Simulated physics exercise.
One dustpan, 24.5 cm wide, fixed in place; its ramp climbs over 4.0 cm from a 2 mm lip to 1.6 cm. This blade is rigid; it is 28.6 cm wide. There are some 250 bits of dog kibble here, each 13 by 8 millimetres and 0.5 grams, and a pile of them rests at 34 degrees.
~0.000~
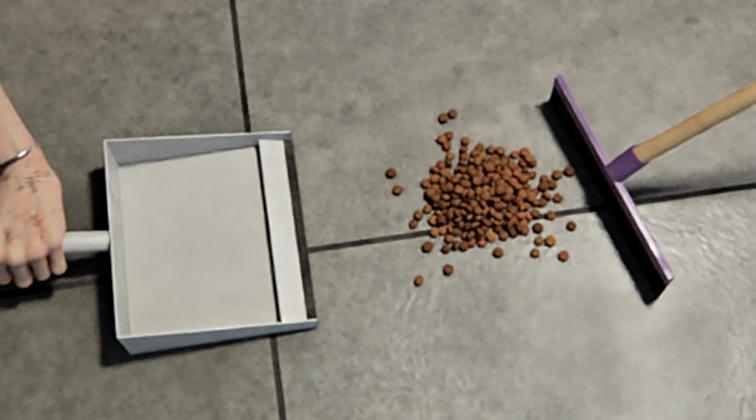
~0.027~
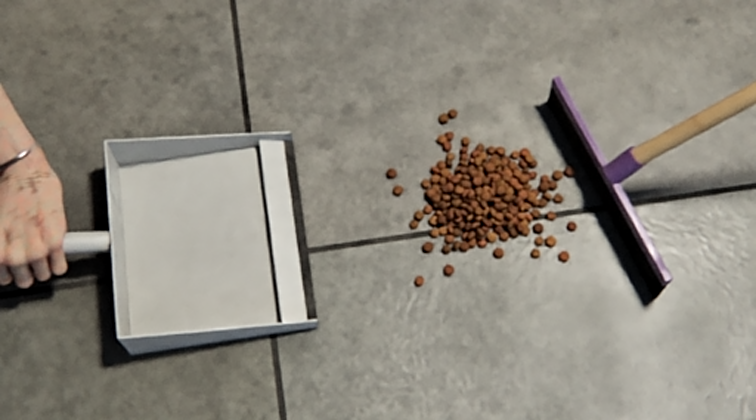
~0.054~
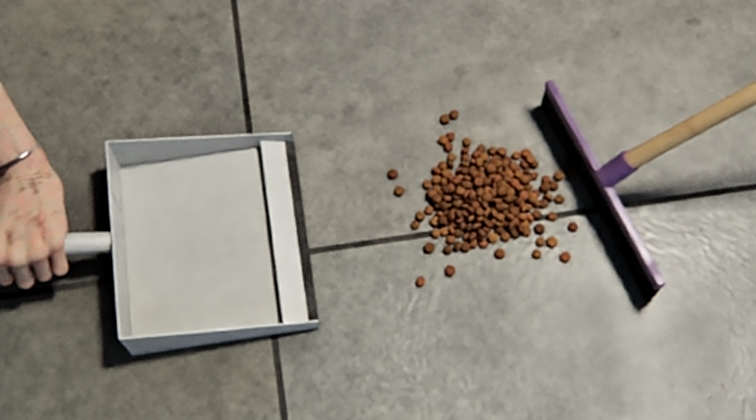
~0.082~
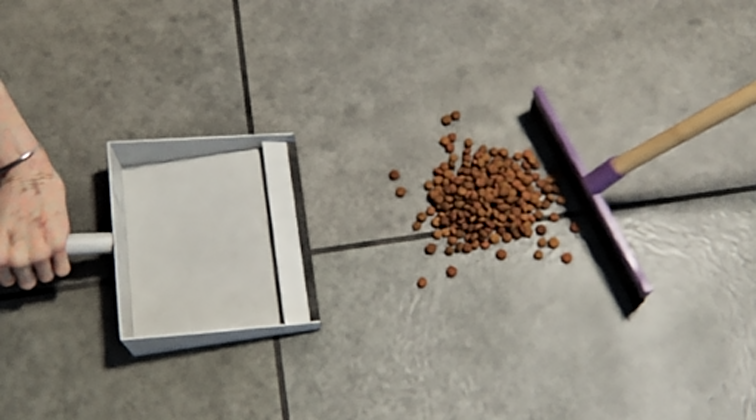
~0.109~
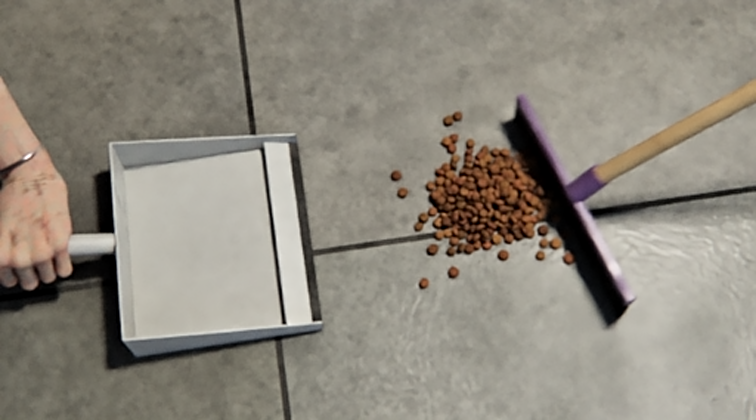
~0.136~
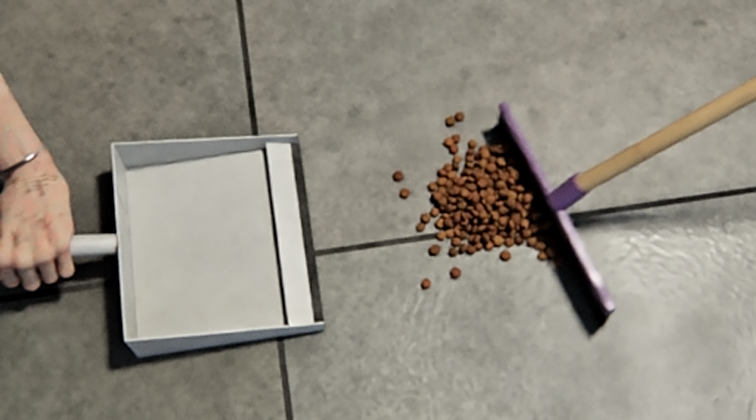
A loose heap of small reddish-brown pellets lies on grey floor tiles with dark joints, seen from above at a slight angle. At left, a hand with a thin bracelet holds the handle of a pale grey dustpan, its open side facing the heap, while a slanted purple blade on a wooden handle stands at right. The blade slides leftward into the heap, pushing its right-hand pellets closer together, while the dustpan stays almost still.
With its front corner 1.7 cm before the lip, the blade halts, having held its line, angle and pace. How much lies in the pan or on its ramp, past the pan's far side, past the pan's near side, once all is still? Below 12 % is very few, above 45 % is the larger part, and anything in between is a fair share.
Pan: A fair share, far side: Very few, near side: A fair share.
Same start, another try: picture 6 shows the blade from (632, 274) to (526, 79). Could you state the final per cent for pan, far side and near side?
Pan: 0, far side: 10, near side: 0.
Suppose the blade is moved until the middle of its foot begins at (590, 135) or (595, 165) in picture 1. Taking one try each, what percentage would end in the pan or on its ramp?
First try about 25 per cent, second about 35 per cent.
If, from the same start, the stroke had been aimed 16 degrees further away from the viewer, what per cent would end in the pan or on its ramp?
Result: Close to 30 %, ramp counted.
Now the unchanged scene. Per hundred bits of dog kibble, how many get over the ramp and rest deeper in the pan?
Around 15 in a hundred.
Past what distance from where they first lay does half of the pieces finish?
24 cm or so.
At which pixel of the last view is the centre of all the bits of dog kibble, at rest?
Estimated resting centre: Around (318, 277).
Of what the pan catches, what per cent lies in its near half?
Roughly 70 per cent.
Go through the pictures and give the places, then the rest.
The first frame shows blade from (668, 279) to (558, 82), moved 0.0 cm, 0 of the pieces shifted so far; middle of the pieces at (484, 195); pan at (198, 245).
The second frame shows blade from (666, 281) to (556, 84), moved 0.4 cm, 0 of the pieces shifted so far; middle of the pieces at (484, 196).
The third frame shows blade from (658, 285) to (549, 87), moved 1.4 cm, 0 of the pieces shifted so far; middle of the pieces at (485, 196).
The fourth frame shows blade from (646, 292) to (537, 93), moved 3.3 cm, 3 of the pieces shifted so far; middle of the pieces at (487, 197).
The fifth frame shows blade from (628, 300) to (521, 101), moved 5.8 cm, 23 of the pieces shifted so far; middle of the pieces at (489, 198).
The sixth frame shows blade from (609, 310) to (503, 109), moved 8.5 cm, 112 of the pieces shifted so far; middle of the pieces at (489, 199); pan at (206, 248). The blade's pace is about 0.99 m/s, heading 14 degrees towards the viewer's side.
Then, at 0.27 s, middle of the blade 16 cm from the lip; 0 % over the lip, far side 0 %, near side 5 %.
After 0.36 s, middle of the blade 8 cm from the lip; 0 % over the lip, far side 0 %, near side 10 %.
After 0.58 s, middle of the blade 5 cm from the lip; 35 % over the lip, far side 0 %, near side 15 %.
By 1.2 s all is still; pan 35 %, far side 0 %, near side 15 %, in front of the lip or behind the blade 45 %.
